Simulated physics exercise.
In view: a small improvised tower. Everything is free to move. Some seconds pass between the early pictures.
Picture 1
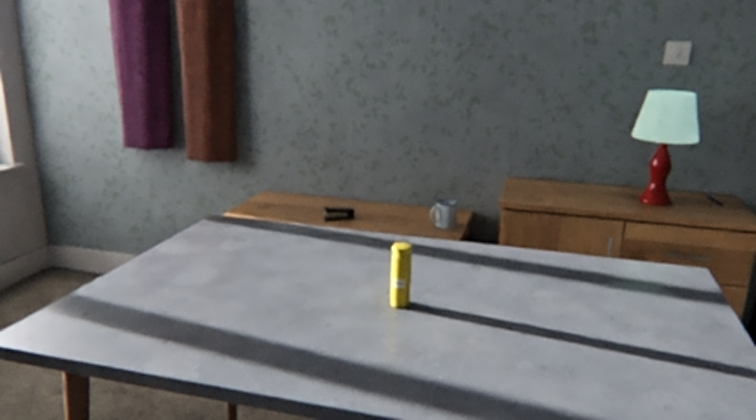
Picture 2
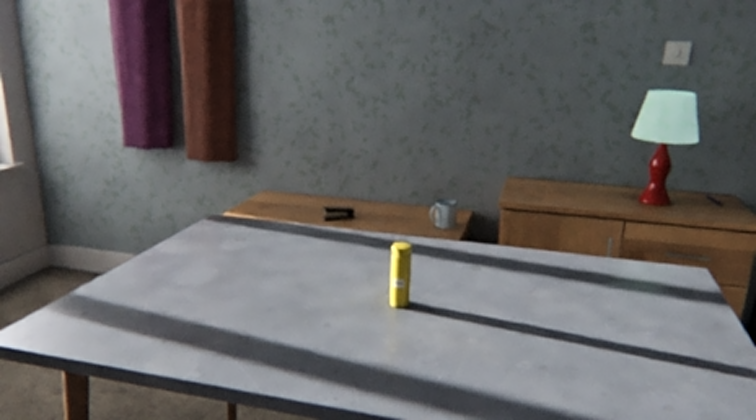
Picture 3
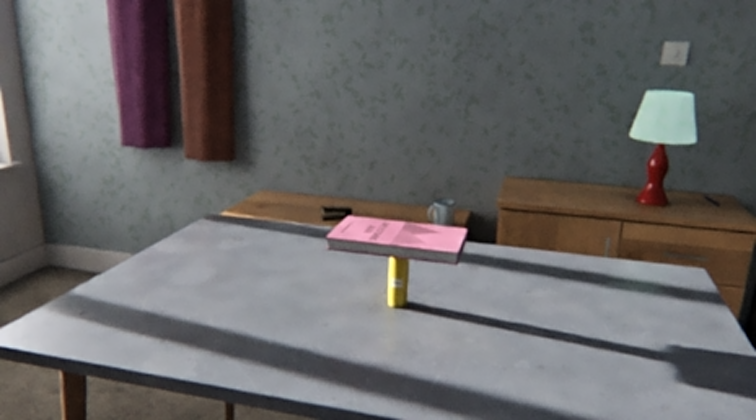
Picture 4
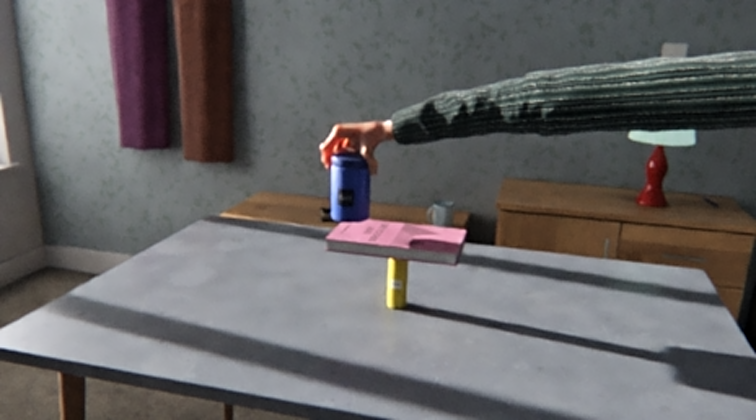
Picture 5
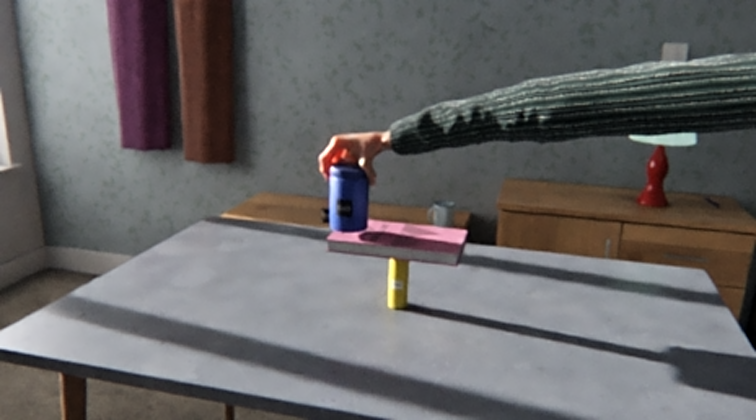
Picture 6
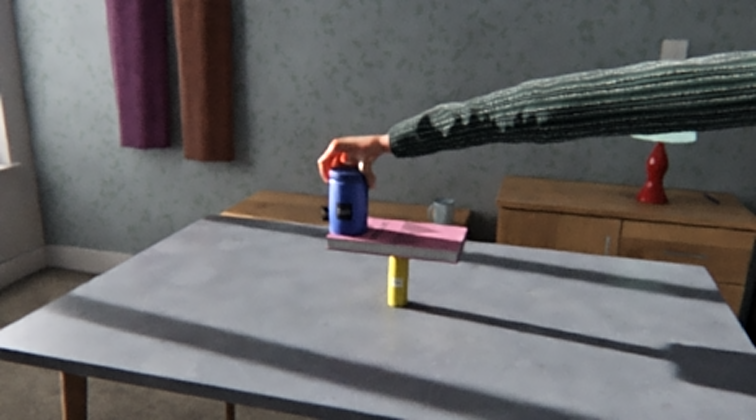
In a room with a grey table, a yellow cylinder stands alone, then a pink book lies across its top; a hand in a green knitted sleeve lowers a blue jar onto the book's left side and keeps holding it.
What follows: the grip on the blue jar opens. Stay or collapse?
It loses its balance.
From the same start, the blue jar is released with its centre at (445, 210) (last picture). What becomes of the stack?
Then it loses its balance.
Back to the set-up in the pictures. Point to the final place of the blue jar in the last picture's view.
Around (272, 284).
Then, 0.40 s later than the last frame, blue jar now fallen; pink book tilted by 56°; yellow shaker tilted by 5°.
Then, 0.70 s later than the last frame, pink book and yellow shaker now fallen.
When it is over, fallen, pink book, blue jar and yellow shaker. End places, in pixels of the last picture, blue jar near (272, 284). The stack comes apart.
